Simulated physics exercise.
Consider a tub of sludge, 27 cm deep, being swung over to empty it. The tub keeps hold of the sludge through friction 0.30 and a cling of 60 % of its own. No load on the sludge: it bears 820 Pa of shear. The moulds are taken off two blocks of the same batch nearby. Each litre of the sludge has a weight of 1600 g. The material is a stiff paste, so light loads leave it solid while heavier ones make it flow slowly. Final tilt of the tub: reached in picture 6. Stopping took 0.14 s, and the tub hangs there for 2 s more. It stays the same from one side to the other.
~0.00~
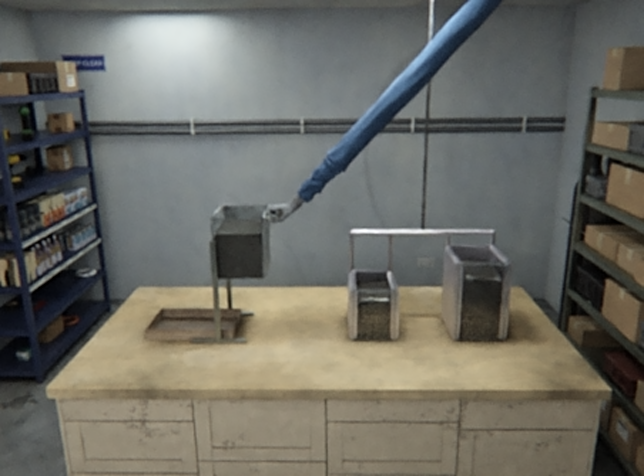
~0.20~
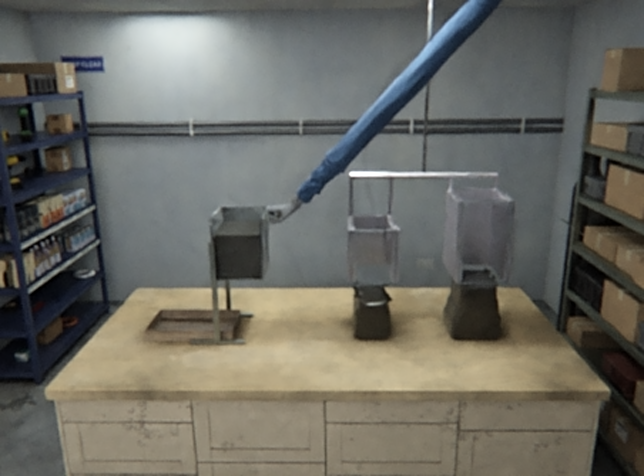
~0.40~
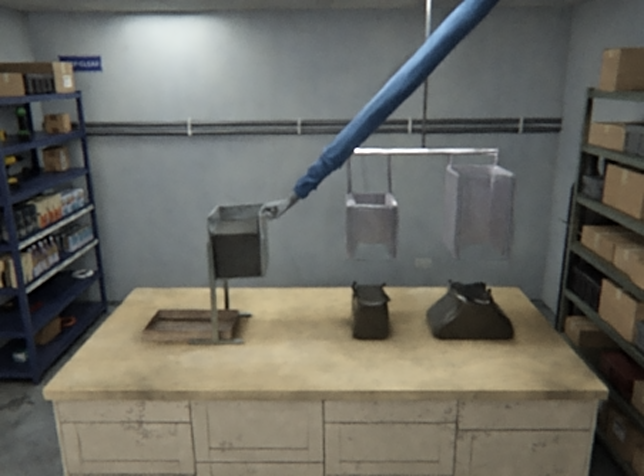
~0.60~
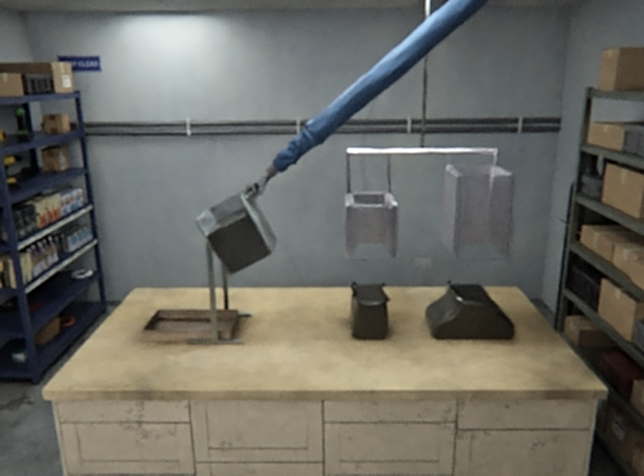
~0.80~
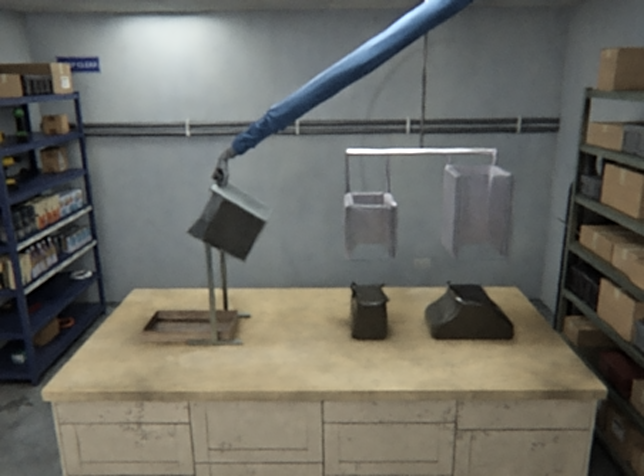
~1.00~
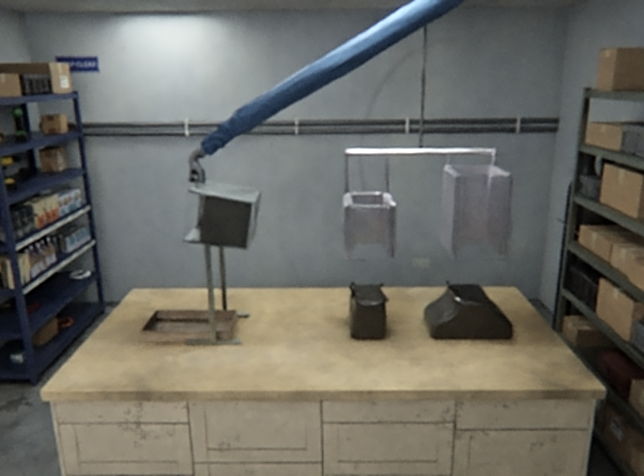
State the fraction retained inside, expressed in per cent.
Retained fraction: About 100 per cent.
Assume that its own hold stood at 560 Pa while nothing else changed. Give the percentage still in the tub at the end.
That works out near 100 %.
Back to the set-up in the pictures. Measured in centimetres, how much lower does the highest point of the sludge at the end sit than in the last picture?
The top ends up some 0 cm below its level in the last picture.
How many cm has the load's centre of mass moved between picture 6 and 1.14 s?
Some 0 cm.
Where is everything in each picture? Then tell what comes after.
The first picture shows handle-side rim at (262, 218), tilt 0 degrees; top of the sludge at (256, 233); blocks stand 20 cm, 31 cm (left to right).
The second picture shows handle-side rim at (261, 219), tilt 0 degrees; top of the sludge at (254, 234); blocks stand 19 cm, 27 cm (left to right).
The third picture shows handle-side rim at (257, 216), tilt 3 degrees; top of the sludge at (252, 232); blocks stand 19 cm, 20 cm (left to right).
The fourth picture shows handle-side rim at (240, 199), tilt 28 degrees; top of the sludge at (247, 215); blocks stand 19 cm, 19 cm (left to right).
The fifth picture shows handle-side rim at (209, 190), tilt 60 degrees; top of the sludge at (226, 201); blocks stand 19 cm, 19 cm (left to right).
The sixth picture shows handle-side rim at (188, 192), tilt 80 degrees; top of the sludge at (207, 198); blocks stand 19 cm, 19 cm (left to right).
After 1.14 s, the tub is at 80 degrees and holds 100 %.
After 1.31 s, the tub is at 80 degrees and holds 100 %.
After 1.48 s, the tub is at 80 degrees and holds 100 %.
After 1.65 s, the tub is at 80 degrees and holds 100 %.
After 3.00 s, at the end, the tub is at 80 degrees and holds 100 %.
